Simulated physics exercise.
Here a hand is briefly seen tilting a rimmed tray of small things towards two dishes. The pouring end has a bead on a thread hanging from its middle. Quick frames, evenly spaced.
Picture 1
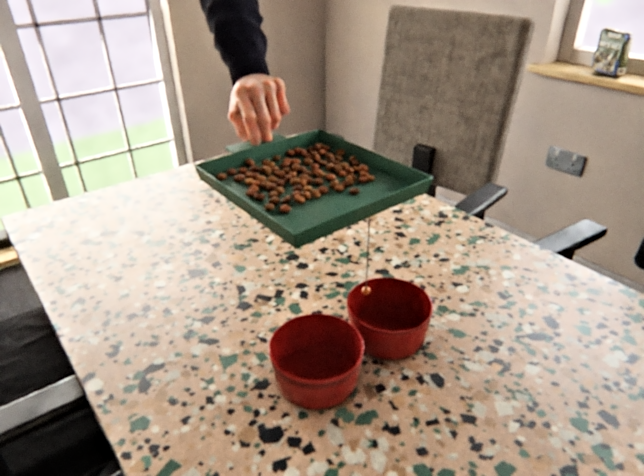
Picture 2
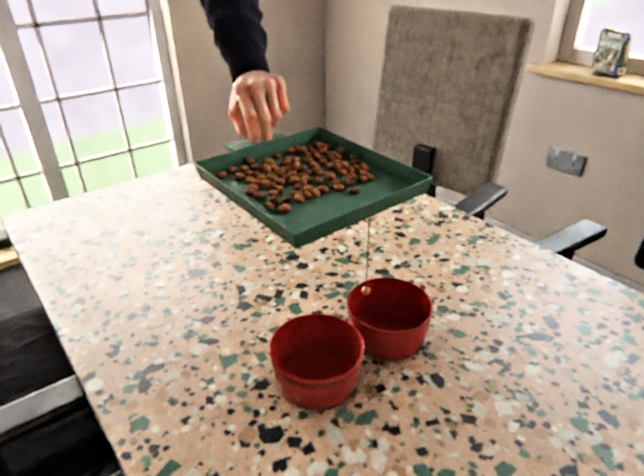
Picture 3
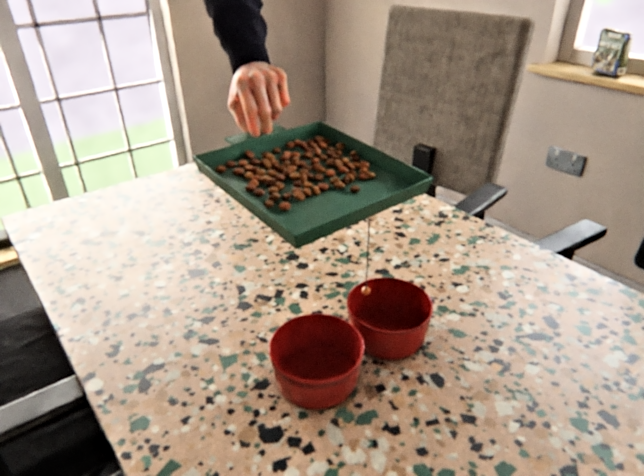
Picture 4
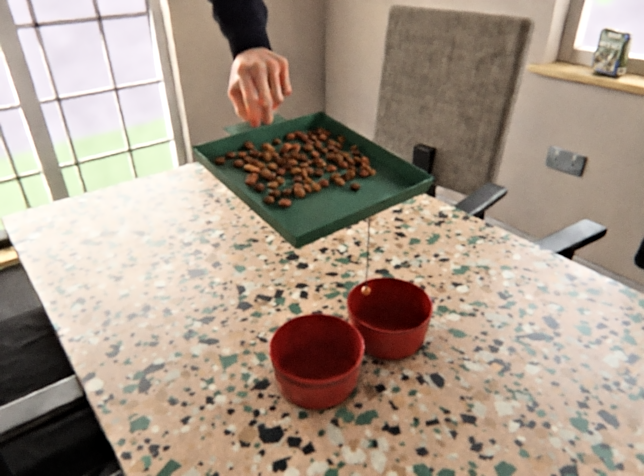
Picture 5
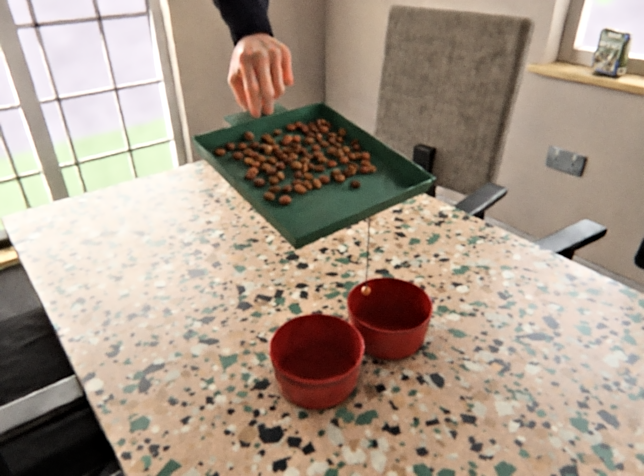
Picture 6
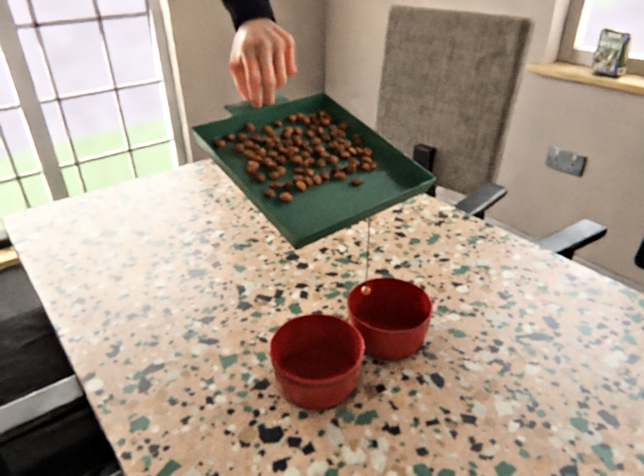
A hand lifts the far side of a green tray of brown kibble, tilting it gradually.
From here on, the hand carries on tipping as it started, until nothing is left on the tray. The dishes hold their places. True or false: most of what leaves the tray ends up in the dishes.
True.
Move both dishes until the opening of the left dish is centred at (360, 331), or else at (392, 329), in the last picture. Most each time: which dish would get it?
Try 1: The dish to the left; try 2: The dish to the left.
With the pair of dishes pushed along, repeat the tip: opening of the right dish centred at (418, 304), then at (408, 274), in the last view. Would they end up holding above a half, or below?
The bulk of it, then Short of half.
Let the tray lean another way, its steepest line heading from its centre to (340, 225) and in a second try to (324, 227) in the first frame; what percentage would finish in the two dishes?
For the first it's near 90 %, for the second near 90 %.
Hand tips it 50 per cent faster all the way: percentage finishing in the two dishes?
It would be around 70 percent.
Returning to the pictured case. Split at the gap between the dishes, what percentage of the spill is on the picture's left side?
Looks to be around 10 per cent of the spill.
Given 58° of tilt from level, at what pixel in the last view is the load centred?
Mark it at roughly (362, 201) in the final frame.
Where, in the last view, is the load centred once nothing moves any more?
Somewhere around (372, 355) in the last picture.
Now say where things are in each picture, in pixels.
In the first picture, corners of the pouring end (296, 231) and (428, 177), level; middle of the load (307, 174), bits of dog kibble; left dish (347, 386); right dish (420, 338); bead on its thread (366, 291).
In the second picture, corners of the pouring end (296, 231) and (428, 177), level; middle of the load (307, 172).
In the third picture, corners of the pouring end (296, 232) and (429, 177), tipped barely, level across its low end; middle of the load (307, 168).
In the fourth picture, corners of the pouring end (297, 233) and (430, 177), tipped a little, level across its low end; middle of the load (307, 162).
In the fifth picture, corners of the pouring end (298, 234) and (430, 177), tipped a little, level across its low end; middle of the load (308, 157).
In the sixth picture, corners of the pouring end (298, 235) and (431, 177), tipped clearly, level across its low end; middle of the load (309, 151); left dish (347, 386); right dish (420, 338).
Just after the last frame, tray tipped steeply; almost all on the tray; just a few in the air.
A moment on, tray tipped right over; the larger part on the tray; just a few in the left dish; about a tenth in the right dish; just a few outside both; about a tenth in the air.
Further on, tray tipped past a quarter turn; roughly a third in the left dish; roughly a third in the right dish; roughly a third outside both.
When it is over, tray tipped past a quarter turn; roughly a third in the left dish; roughly a third in the right dish; roughly a third outside both.
